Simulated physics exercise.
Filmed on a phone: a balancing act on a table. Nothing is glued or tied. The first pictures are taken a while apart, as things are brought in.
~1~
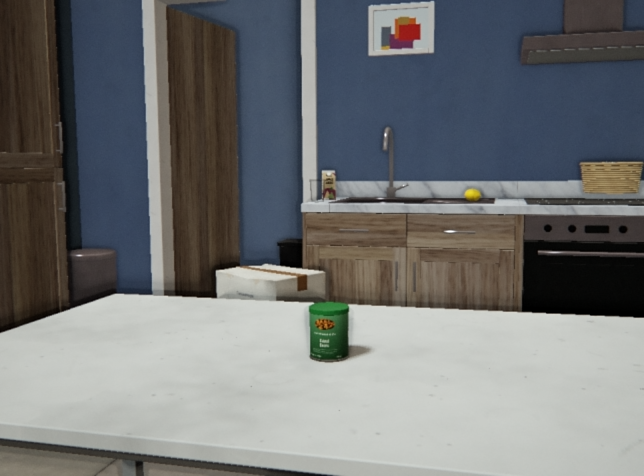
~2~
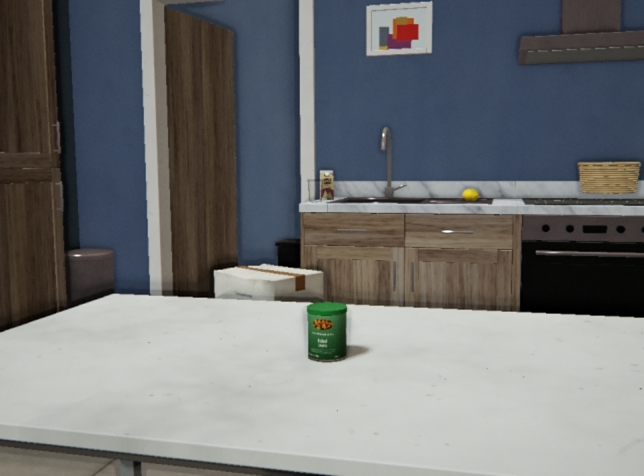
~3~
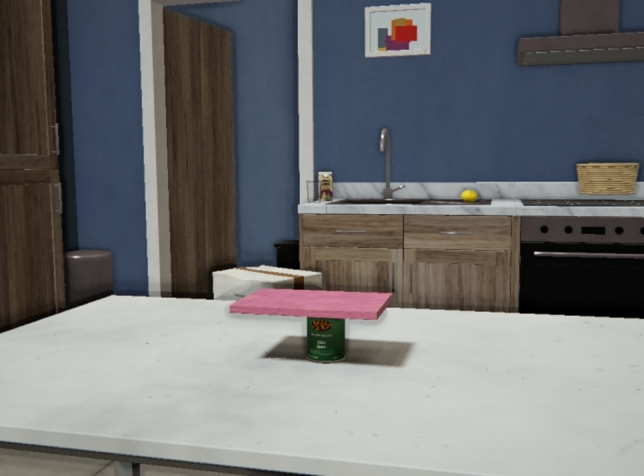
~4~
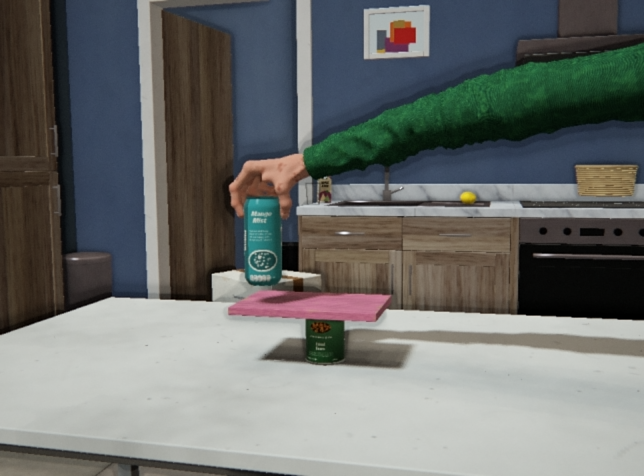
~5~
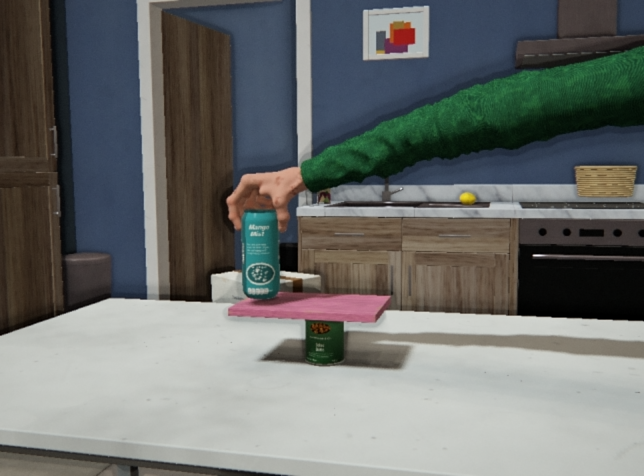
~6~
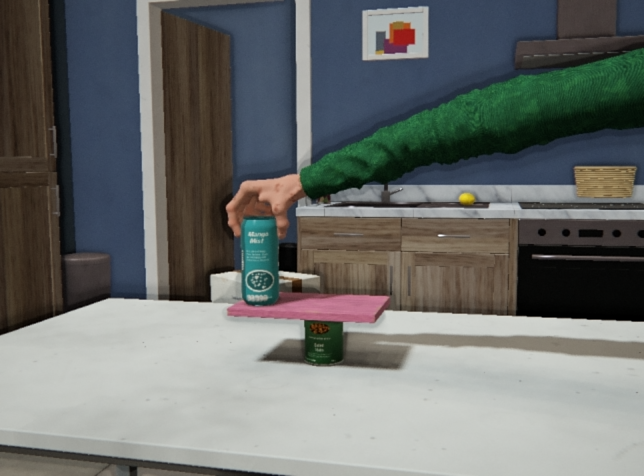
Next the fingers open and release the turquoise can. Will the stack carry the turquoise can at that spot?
As it turns out, it loses its balance.
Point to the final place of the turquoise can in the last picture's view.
Around (205, 327).
Then, 0.30 s later than the last frame, turquoise can now fallen; pink board tilted by 53°.
Then, 0.40 s later than the last frame, pink board tilted by 49°.
Then, 0.60 s later than the last frame, pink board tilted by 41°.
Then, 1.50 s later than the last frame, pink board tilted by 36°.
When it is over, fallen, turquoise can; moved from the start, pink board; green tin as before. End places, in pixels of the last picture, turquoise can near (205, 327). The stack comes apart.
